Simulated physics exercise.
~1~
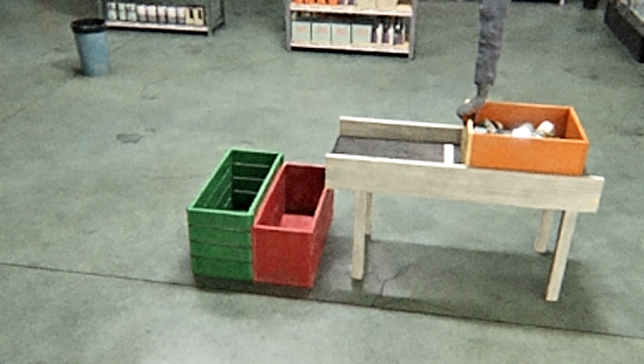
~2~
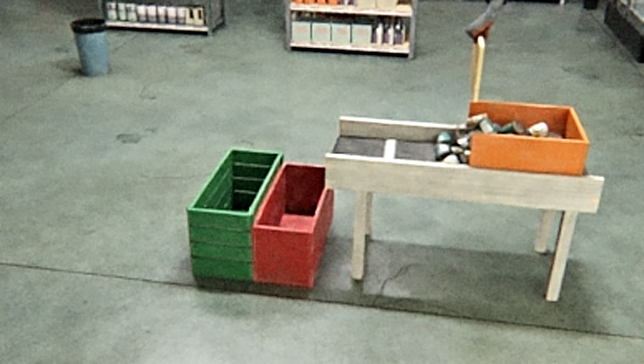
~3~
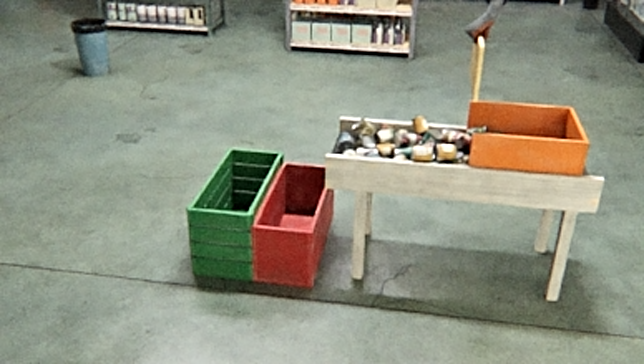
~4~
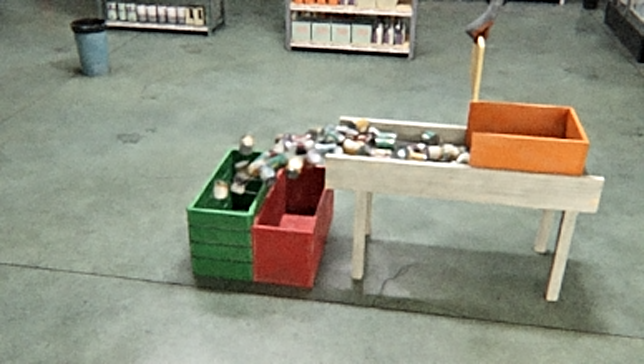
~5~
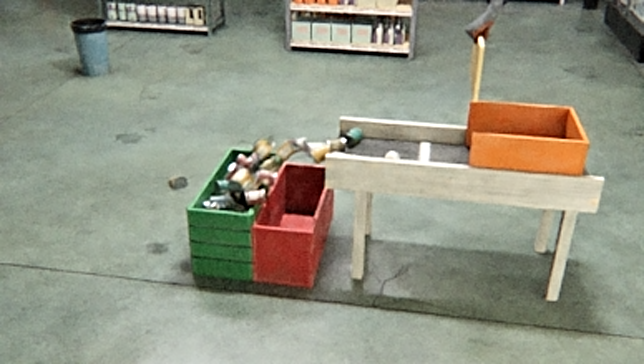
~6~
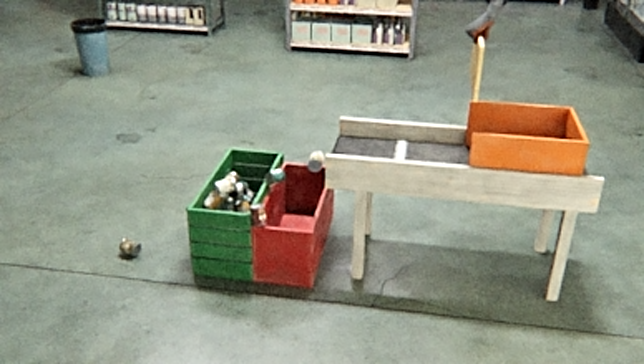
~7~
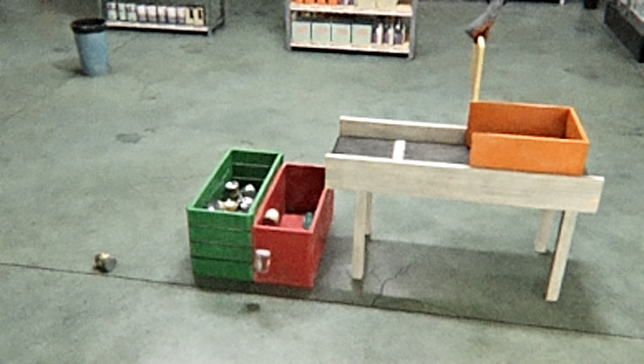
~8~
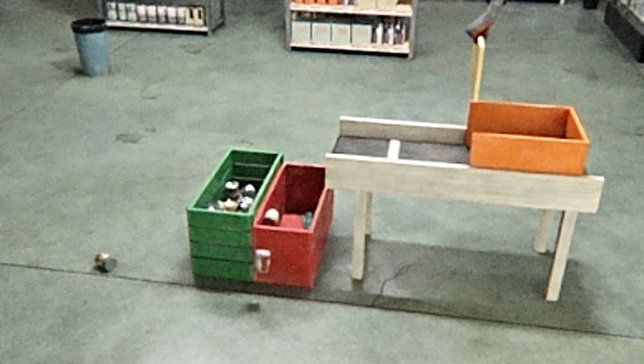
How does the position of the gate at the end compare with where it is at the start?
At the start the gate is down at the left end of the orange pen, in front of the tins. At the end it stands upright, raised well above the belt, leaving the way out of the pen open.
